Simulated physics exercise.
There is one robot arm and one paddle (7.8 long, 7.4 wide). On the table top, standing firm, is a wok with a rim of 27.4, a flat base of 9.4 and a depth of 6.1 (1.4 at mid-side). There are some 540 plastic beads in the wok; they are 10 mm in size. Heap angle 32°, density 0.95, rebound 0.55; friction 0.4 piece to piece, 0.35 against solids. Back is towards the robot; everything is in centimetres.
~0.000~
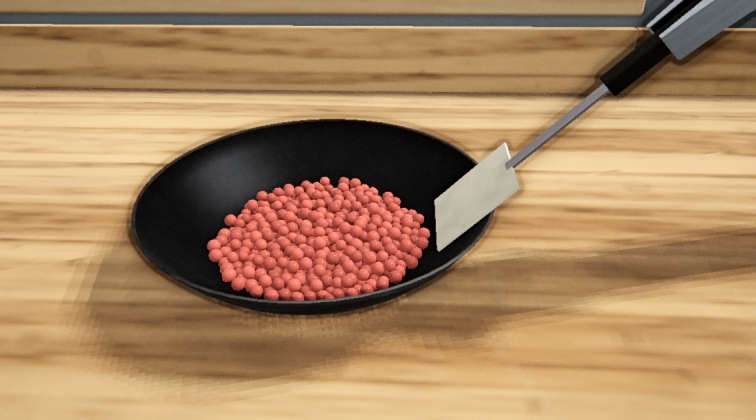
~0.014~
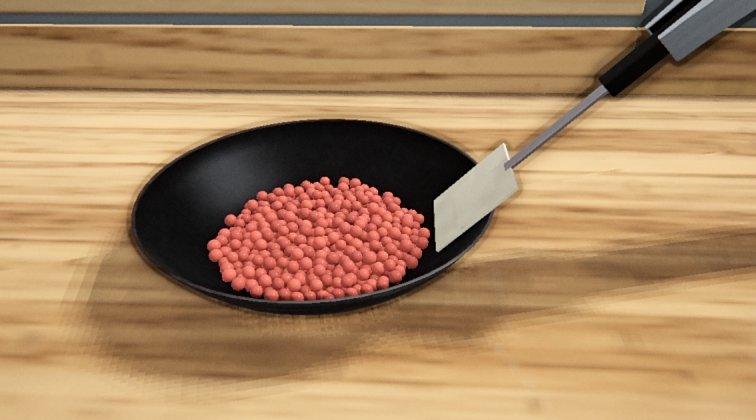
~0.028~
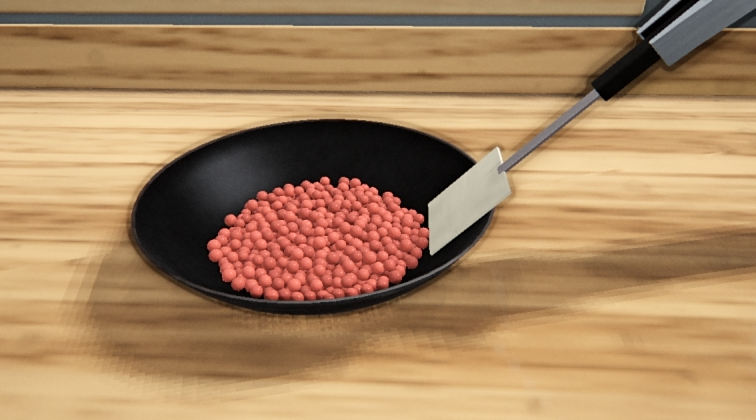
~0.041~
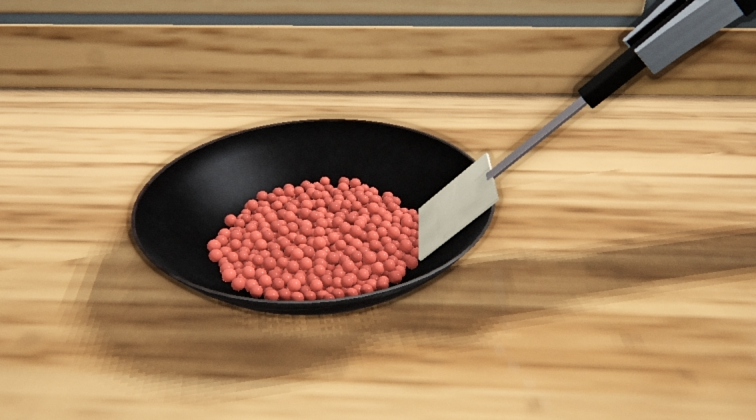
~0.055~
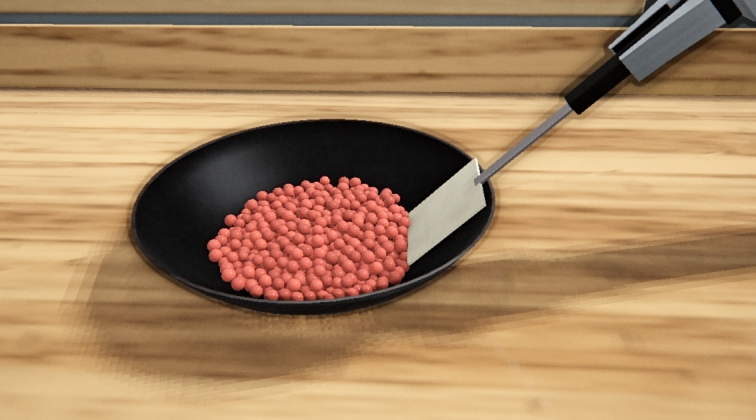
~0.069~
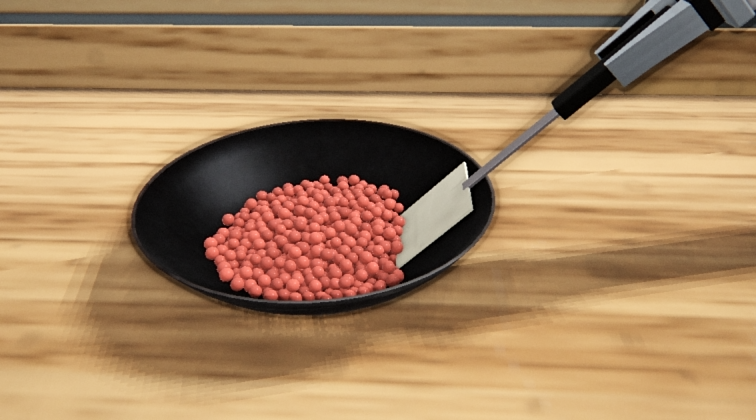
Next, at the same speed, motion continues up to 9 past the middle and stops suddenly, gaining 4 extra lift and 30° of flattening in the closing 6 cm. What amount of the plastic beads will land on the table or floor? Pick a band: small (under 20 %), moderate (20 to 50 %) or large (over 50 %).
The share is small, under 20 %.
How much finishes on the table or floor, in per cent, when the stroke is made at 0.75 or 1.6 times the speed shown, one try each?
First try around 5 %, second try around 20 %.
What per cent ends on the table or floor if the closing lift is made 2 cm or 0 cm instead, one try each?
5 and 5 %.
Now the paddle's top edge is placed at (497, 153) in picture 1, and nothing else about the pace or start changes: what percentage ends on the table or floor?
Roughly 10%.
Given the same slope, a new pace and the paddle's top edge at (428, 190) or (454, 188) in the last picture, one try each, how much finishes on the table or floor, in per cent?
25 % and 20 %.
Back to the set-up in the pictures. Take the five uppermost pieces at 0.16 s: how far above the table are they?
Height: Some 4 cm.
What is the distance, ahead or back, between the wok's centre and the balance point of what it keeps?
3.5 cm ahead.
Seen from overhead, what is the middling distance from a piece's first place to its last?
Level distance of roughly 3 cm.
By 0.16 s, sloping 46°, highest piece 4 above the table; 540 in the wok.
By 0.25 s, sloping 37°, highest piece 6 above the table; 540 in the wok.
By 0.49 s, sloping 16°, highest piece 8 above the table; 483 in the wok, 49 on the table or floor, 8 on the blade or in flight.
By 1.54 s, sloping 16°, highest piece 5 above the table; 481 in the wok, 59 on the table or floor.
Final count, 481 in the wok, 59 on the table or floor. That is 11 % on the table or floor.
